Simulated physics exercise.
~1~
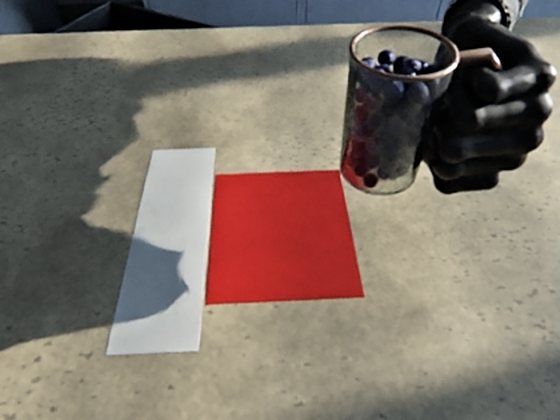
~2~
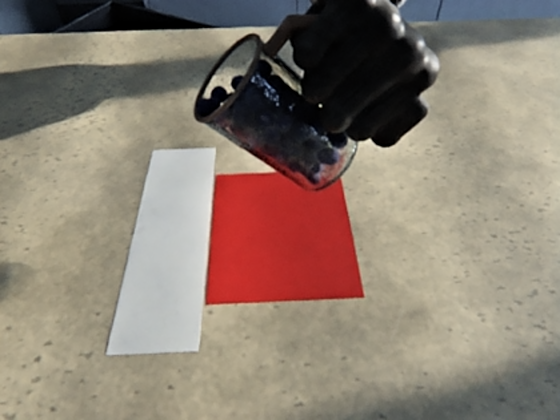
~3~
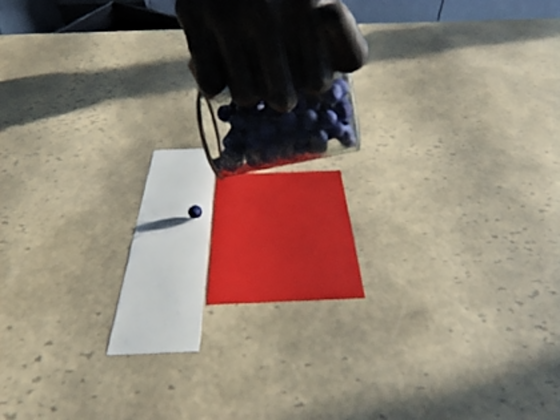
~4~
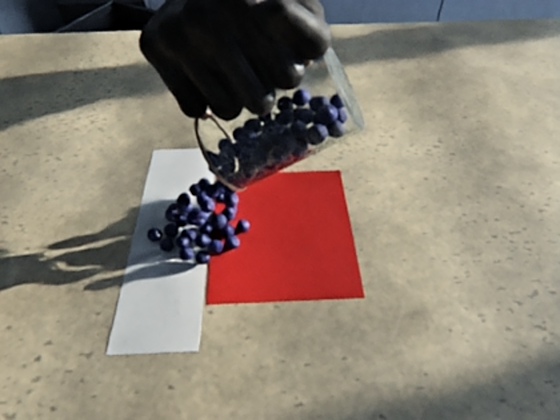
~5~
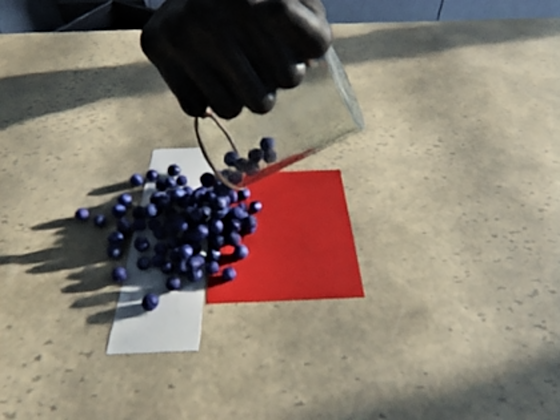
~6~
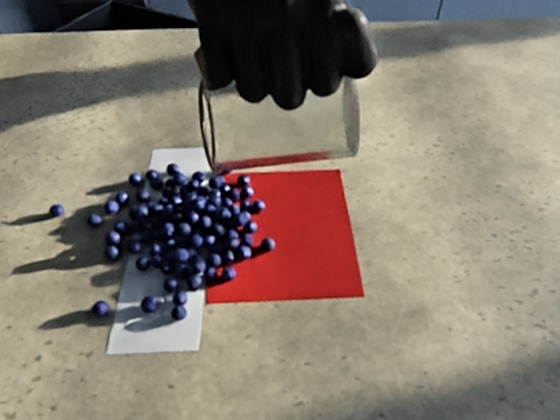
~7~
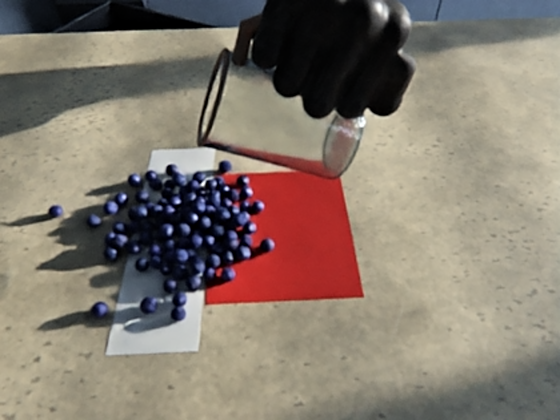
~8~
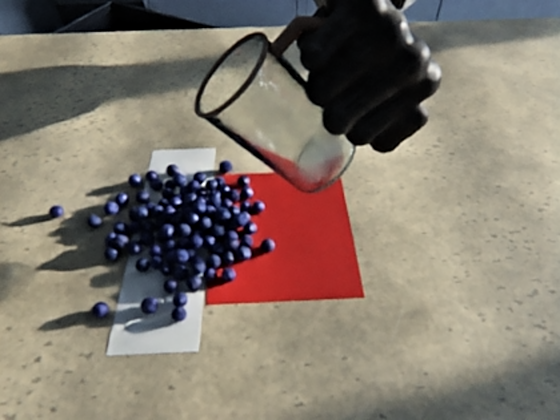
A black hand tipped a clear glass cup of blueberries to the left over the table, spilling them into a pile across the white and red mats, with a few rolling onto the bare table, then began turning the empty cup back up.
